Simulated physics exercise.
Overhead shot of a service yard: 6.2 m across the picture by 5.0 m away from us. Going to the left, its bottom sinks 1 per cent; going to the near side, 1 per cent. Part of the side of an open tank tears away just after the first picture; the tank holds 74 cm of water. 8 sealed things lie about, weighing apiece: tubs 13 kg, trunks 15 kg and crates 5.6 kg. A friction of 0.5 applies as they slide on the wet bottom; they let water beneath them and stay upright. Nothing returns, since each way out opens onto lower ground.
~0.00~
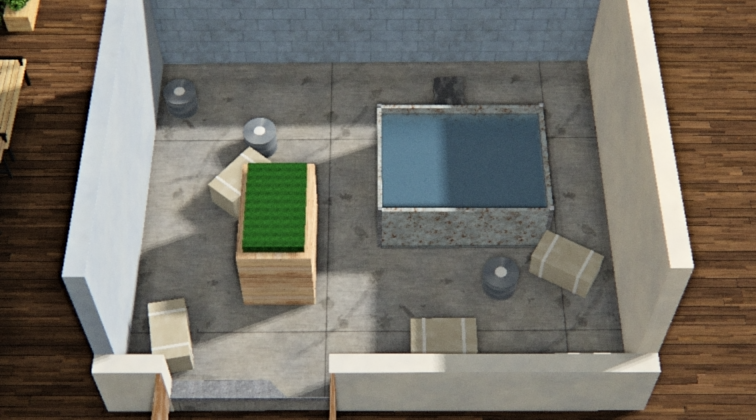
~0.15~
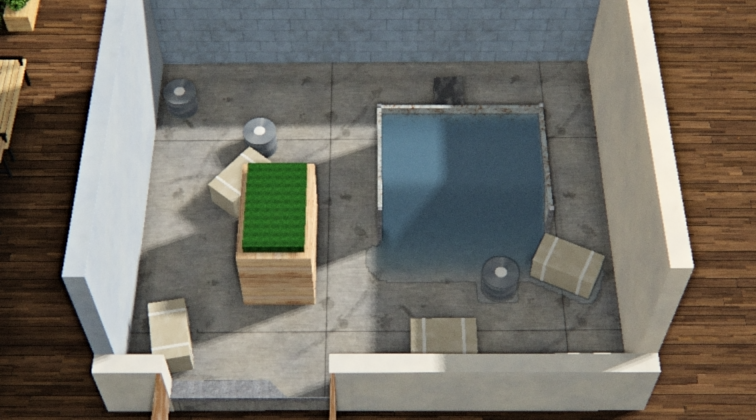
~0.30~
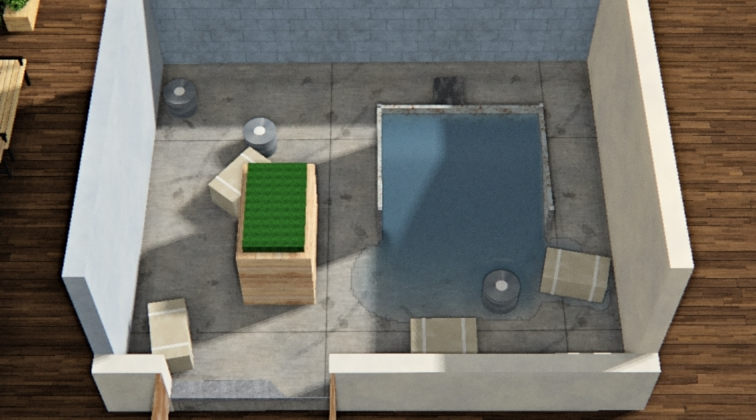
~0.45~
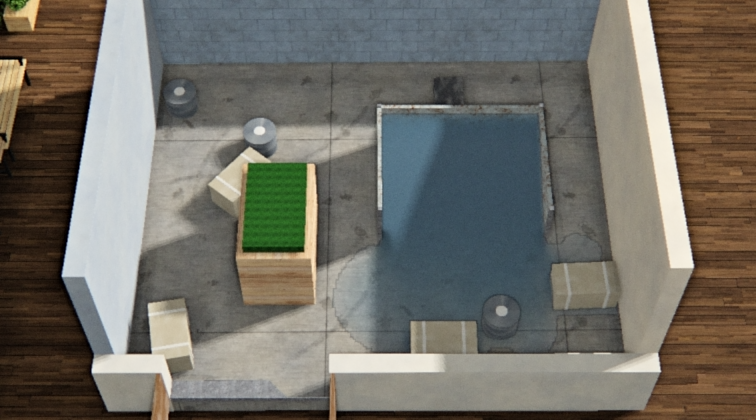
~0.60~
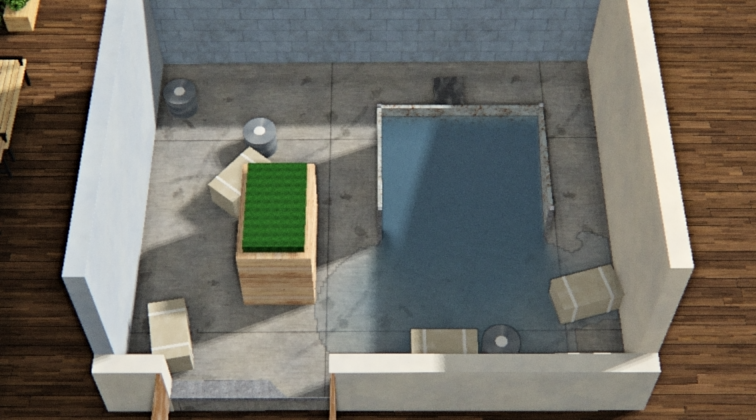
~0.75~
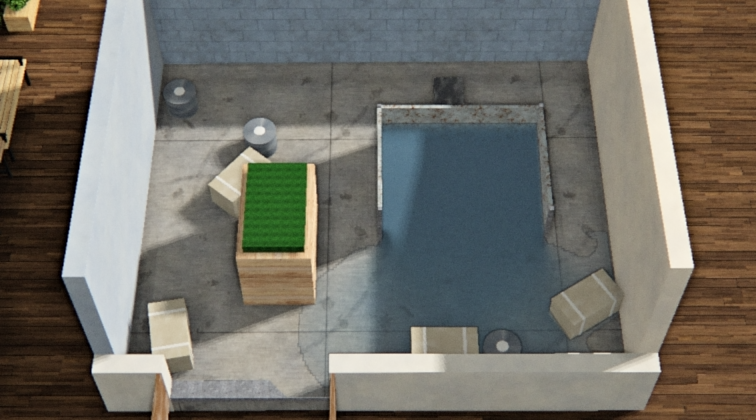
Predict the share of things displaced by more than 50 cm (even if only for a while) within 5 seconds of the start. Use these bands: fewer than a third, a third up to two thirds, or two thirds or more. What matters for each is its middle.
It falls in a third up to two thirds.
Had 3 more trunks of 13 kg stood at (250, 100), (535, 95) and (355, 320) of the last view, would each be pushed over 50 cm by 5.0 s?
Outcome: Stays within first, breaks the threshold next, breaks the threshold last.
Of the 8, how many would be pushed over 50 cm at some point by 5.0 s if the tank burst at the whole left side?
Then it comes to 6.
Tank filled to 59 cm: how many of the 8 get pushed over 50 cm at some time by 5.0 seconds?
Then the count would be 4.
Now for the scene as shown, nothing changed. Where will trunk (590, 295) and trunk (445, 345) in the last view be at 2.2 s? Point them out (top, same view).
They end up about (585, 246) and (364, 330) in the last view.
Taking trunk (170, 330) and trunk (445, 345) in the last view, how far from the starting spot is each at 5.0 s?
Object 1: 350 cm. Object 2: 300 cm.
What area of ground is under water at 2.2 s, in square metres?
Somewhere around 15 m2, roughly.
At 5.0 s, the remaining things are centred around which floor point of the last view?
Roughly at (328, 146).
After 1.1 s 2 of 8 are over 50 cm from their spots; 3 afloat.
After 2.2 s 2 of 8 are over 50 cm from their spots; 3 afloat.
After 3.5 s 4 of 8 are over 50 cm from their spots; 4 afloat.
After 5.0 s 5 of 8 are over 50 cm from their spots, and 5 have been at some point; 4 afloat.
